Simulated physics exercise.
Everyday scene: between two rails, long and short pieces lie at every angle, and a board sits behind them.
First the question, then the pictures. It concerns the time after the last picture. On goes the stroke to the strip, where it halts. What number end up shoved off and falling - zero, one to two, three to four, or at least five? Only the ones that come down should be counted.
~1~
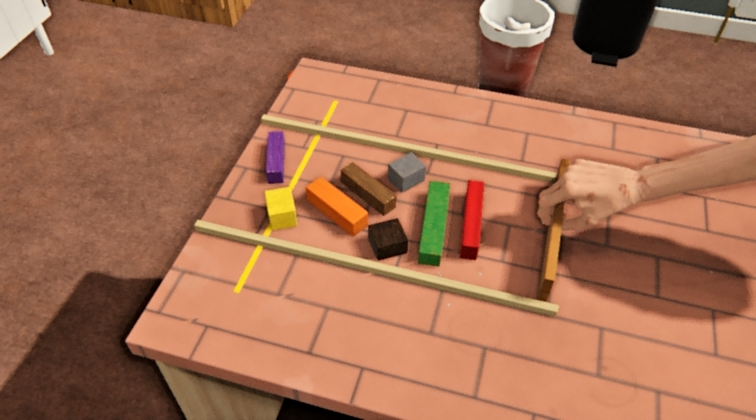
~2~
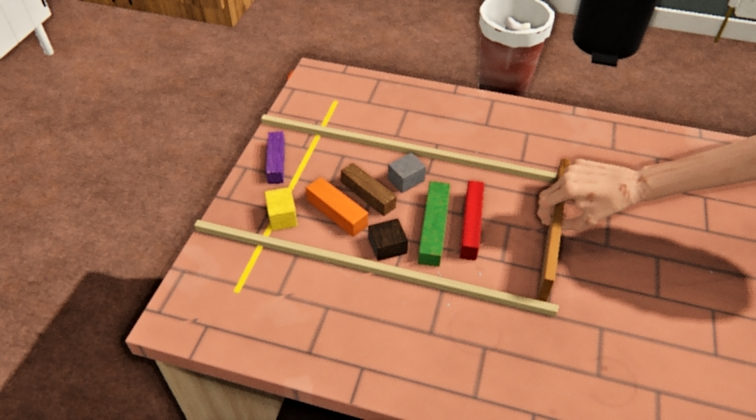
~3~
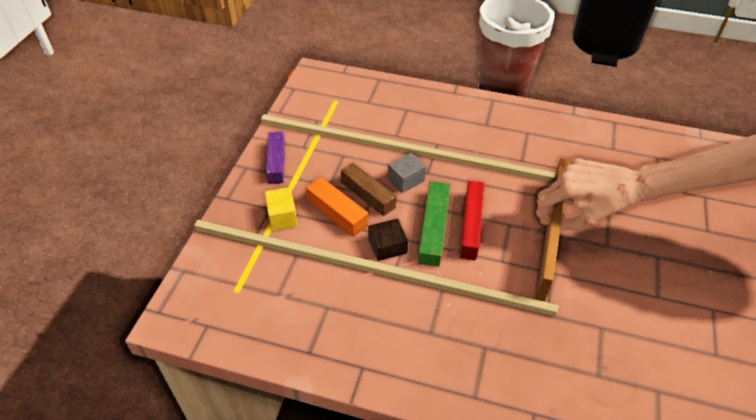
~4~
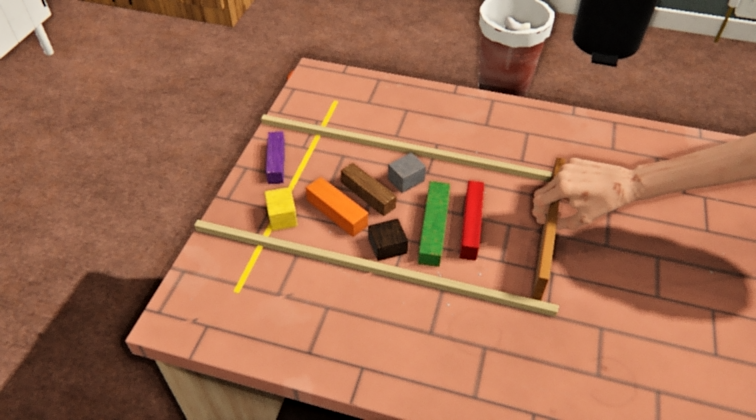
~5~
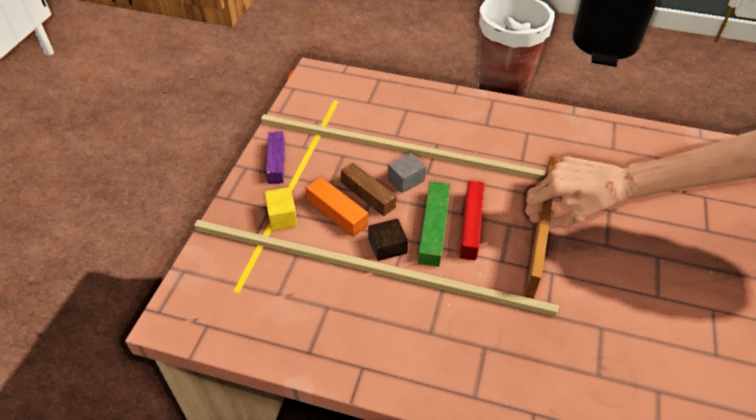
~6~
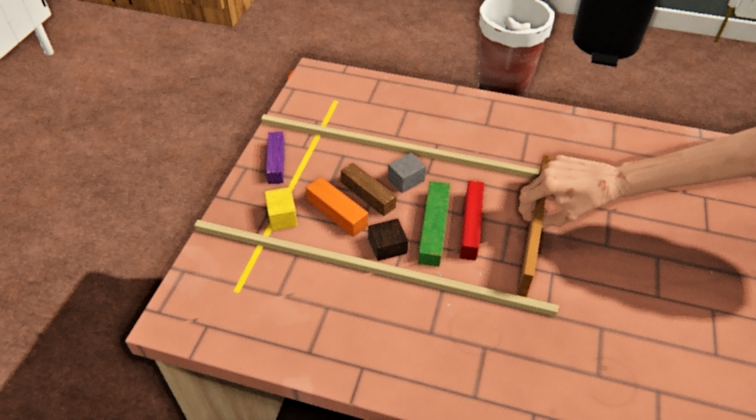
Lost: One or two.
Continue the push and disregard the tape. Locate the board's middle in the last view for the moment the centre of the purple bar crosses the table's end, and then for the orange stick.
Near (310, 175), then near (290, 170).
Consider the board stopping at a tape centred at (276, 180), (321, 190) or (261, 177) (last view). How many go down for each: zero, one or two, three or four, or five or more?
Try 1 - either three or four; try 2 - not one; try 3 - five or more.
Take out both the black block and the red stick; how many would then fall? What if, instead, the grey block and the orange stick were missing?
First 0, then 1.
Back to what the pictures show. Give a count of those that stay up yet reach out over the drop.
1.
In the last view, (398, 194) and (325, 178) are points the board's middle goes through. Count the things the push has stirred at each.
At the first place 6, at the second 8.
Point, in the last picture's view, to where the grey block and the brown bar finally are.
Grey block: (298, 138); brown bar: (261, 154).
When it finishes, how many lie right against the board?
2 end up touching it.
A little later, none off yet; purple bar at rest near (276, 157); yellow block at rest near (281, 209); orange stick shifted a little near (323, 200).
When it is over, the number that fall off is one or two; down, yellow block and purple bar.
